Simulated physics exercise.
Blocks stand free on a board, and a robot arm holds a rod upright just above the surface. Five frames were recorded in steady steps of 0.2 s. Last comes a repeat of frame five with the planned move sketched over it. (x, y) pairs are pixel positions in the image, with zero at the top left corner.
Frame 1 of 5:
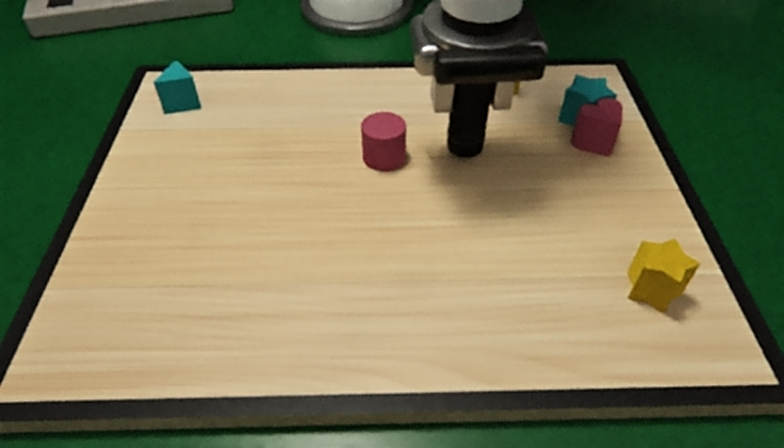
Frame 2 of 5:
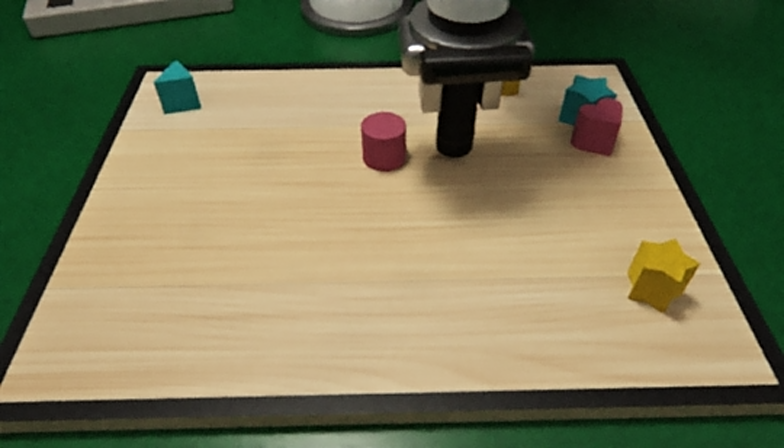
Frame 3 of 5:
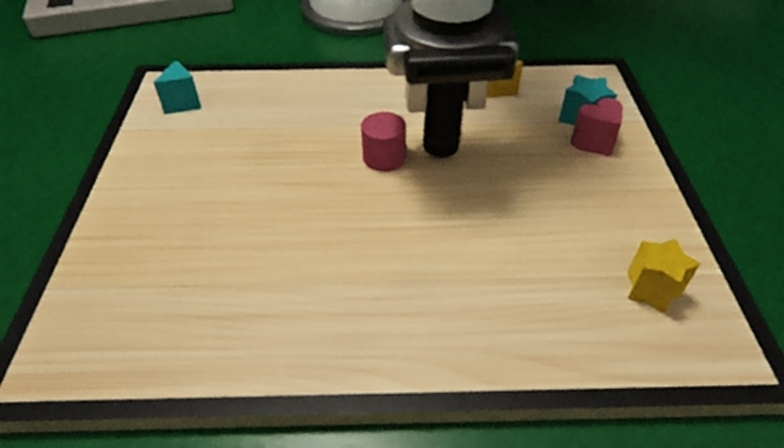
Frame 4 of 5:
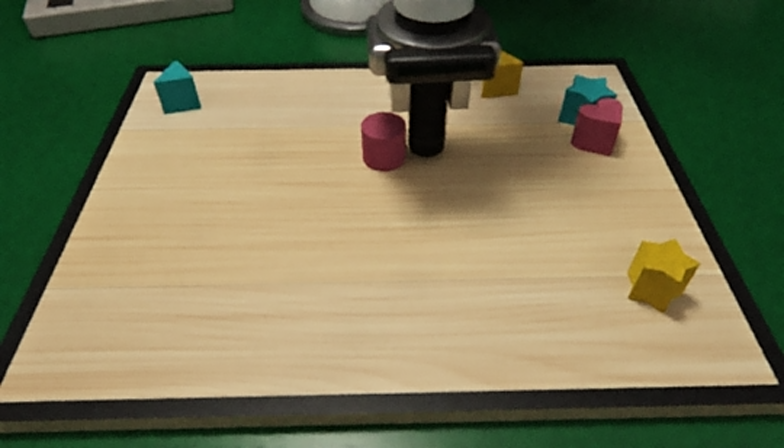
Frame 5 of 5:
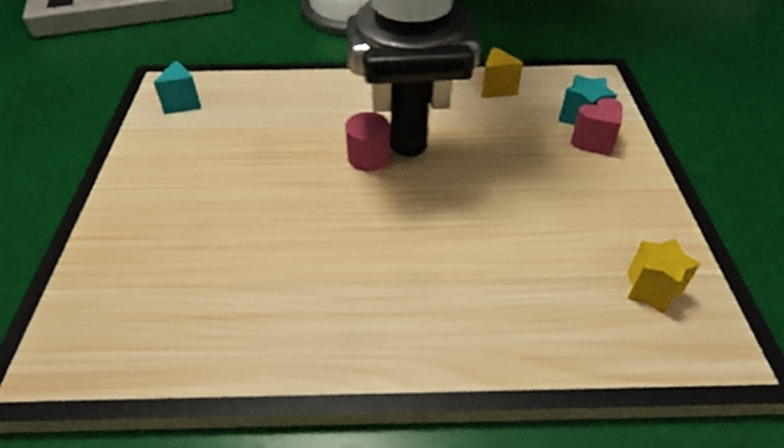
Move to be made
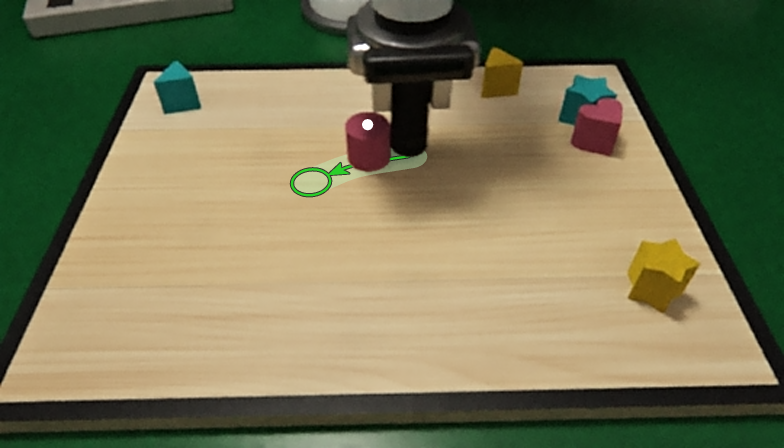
In this clip, a robot arm holding a dark rod upright moves left across a wooden board scattered with colourful blocks, uncovering a yellow block behind it, then pushes the pink disc a short way to the left.
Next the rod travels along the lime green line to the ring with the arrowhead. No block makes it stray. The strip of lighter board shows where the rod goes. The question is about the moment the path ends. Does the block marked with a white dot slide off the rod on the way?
Yes, I think so.
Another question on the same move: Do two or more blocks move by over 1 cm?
The answer is no.
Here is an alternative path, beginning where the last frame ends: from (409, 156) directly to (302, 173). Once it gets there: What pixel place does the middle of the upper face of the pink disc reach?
For the centre of its top, I'd go with (273, 121).
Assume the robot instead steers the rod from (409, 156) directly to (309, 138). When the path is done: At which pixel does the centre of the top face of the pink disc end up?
Somewhere near (283, 128).
The line goes from (409, 156) through (359, 164) to (311, 182); the dot is on the pink disc.
The first path, step by step. One third of the way, rod at (374, 151); pink disc at (332, 126).
Two thirds of the way, rod at (340, 160); pink disc at (300, 127).
At the end, rod at (310, 172); pink disc at (282, 129).
